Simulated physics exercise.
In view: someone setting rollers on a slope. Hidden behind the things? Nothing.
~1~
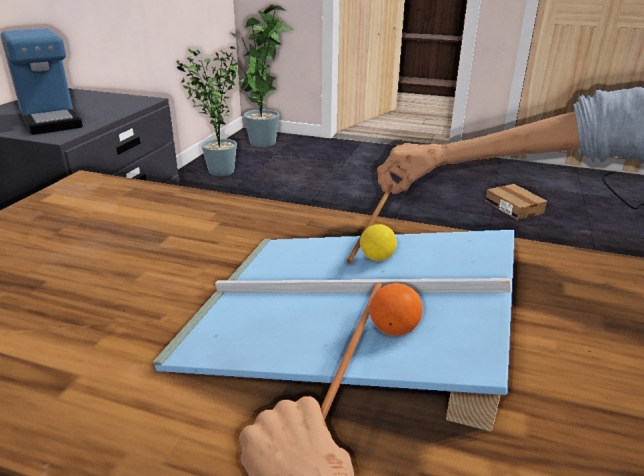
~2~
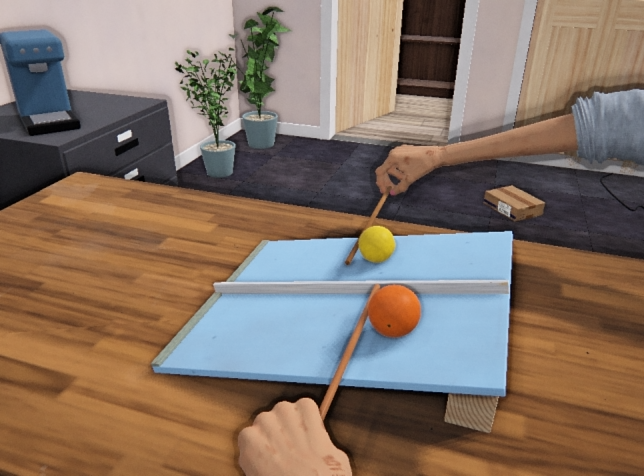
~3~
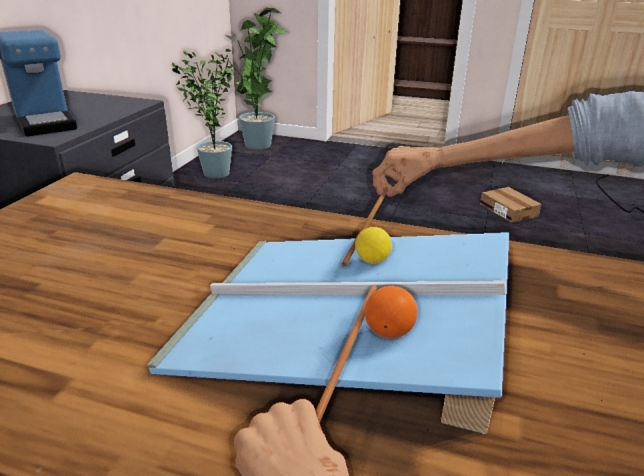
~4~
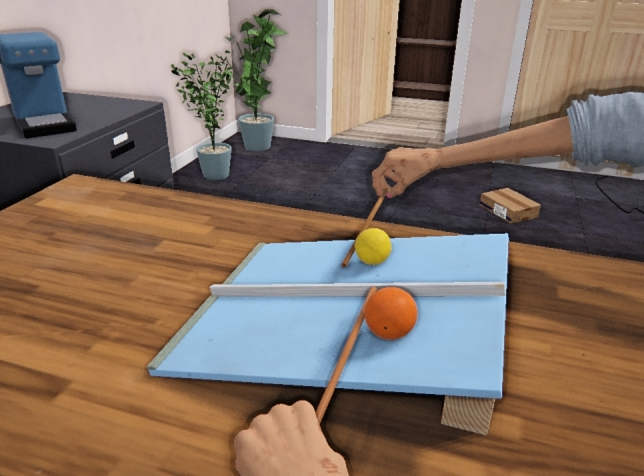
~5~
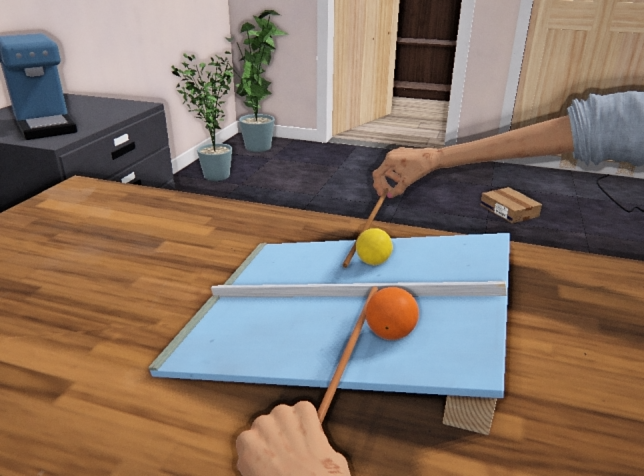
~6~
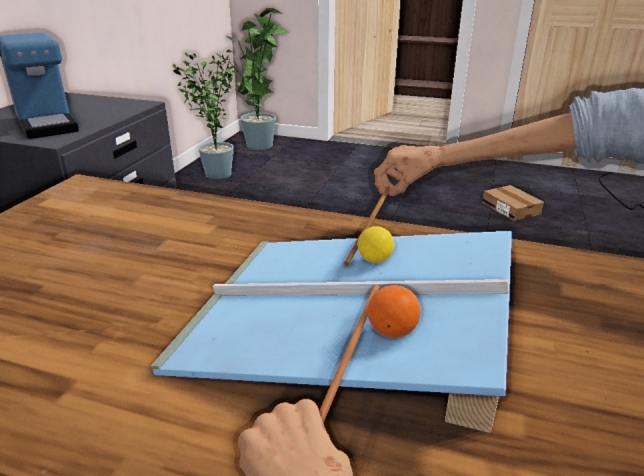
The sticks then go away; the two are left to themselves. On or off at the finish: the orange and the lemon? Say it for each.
Orange falls off, lemon falls off.
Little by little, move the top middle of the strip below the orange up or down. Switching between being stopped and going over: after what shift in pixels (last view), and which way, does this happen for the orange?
Roughly 8 pixels, upward.
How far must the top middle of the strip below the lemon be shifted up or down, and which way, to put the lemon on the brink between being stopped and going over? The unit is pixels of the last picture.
The switch comes 8 pixels further up.
Then, 0.58 s after the last picture, orange rolling on the board near (247, 312); lemon rolling on the board near (261, 251).
Then, 1.00 s after the last picture, orange off the board near (60, 292); lemon off the board near (111, 236).
Then, 1.38 s after the last picture, orange off the board; lemon off the board.
By the end, the orange runs past the strip; the lemon runs past the strip.
